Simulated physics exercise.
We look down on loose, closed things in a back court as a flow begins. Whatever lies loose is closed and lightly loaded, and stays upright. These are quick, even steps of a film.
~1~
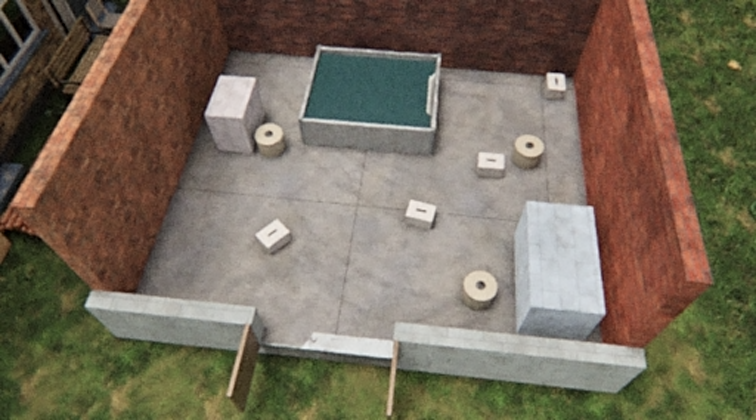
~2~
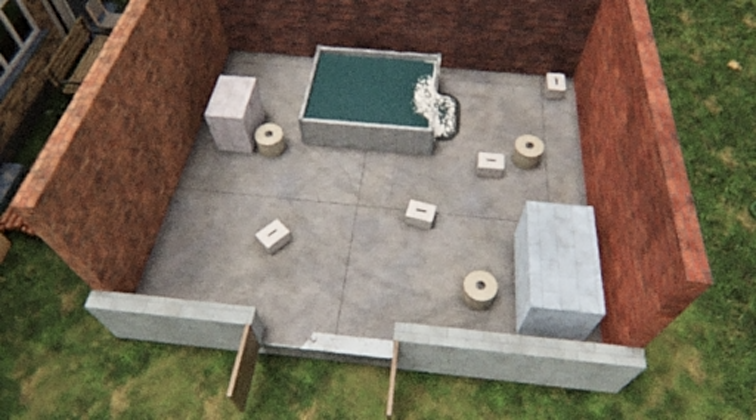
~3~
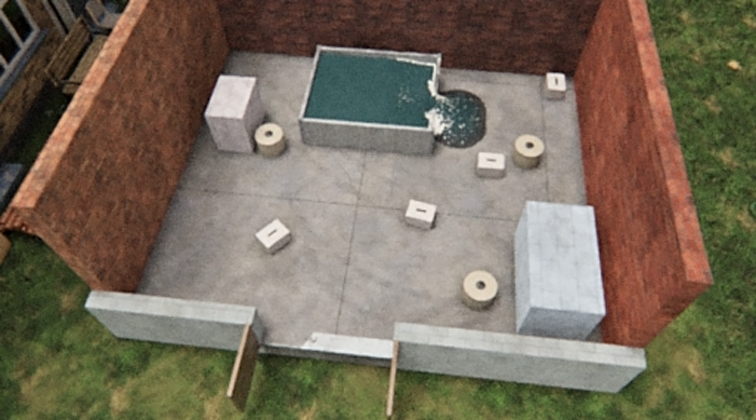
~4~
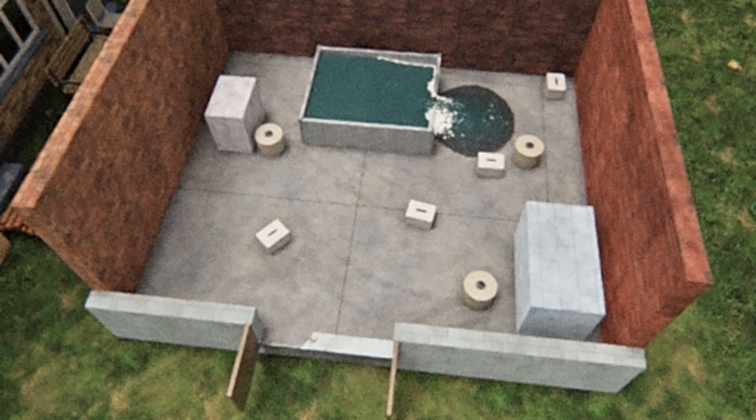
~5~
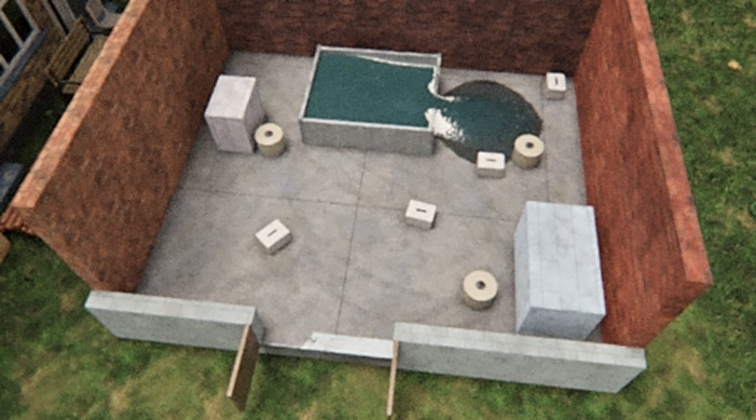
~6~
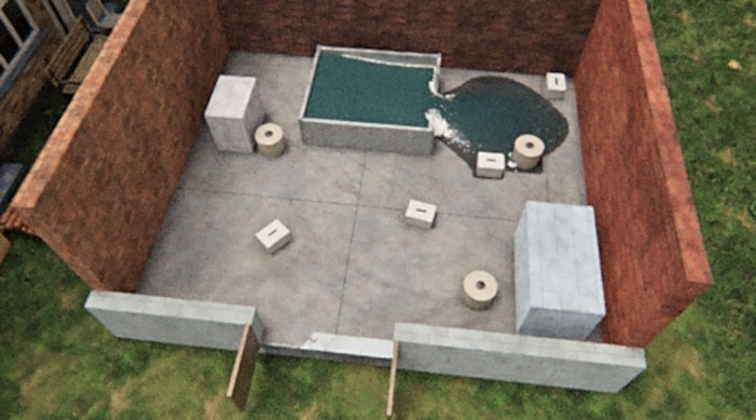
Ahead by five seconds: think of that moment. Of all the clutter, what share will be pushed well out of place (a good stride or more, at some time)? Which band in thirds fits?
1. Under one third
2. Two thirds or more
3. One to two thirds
Answer: 3.
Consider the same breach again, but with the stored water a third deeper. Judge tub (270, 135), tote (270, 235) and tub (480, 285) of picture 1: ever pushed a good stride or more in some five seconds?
In the order asked: Below that distance, below that distance and below that distance.
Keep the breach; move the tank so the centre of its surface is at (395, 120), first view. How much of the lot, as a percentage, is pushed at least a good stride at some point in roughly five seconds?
By my count it is some 60 %.
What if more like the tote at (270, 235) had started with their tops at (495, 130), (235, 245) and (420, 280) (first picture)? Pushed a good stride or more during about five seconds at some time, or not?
Listed in order: Displaced, hardly budges, then hardly budges.
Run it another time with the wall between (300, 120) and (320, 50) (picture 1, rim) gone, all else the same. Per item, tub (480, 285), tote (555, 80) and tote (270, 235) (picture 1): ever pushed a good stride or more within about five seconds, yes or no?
Order as asked: Not sent that far; not sent that far; sent that far.
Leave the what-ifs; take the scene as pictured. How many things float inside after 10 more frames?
Tally: 2.
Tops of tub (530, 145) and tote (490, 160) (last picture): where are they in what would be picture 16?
The first should be near (574, 213), the second near (495, 196).
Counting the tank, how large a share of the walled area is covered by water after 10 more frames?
Something like 30 in a hundred.
A moment on, 0 of 7 are well off their spots; 0 afloat.
Next, 2 of 7 are well off their spots; 2 afloat.
Later, 3 of 7 are well off their spots; 2 afloat.
In the end, 4 of 7 are well off their spots, and 4 have been at some point; 1 afloat.
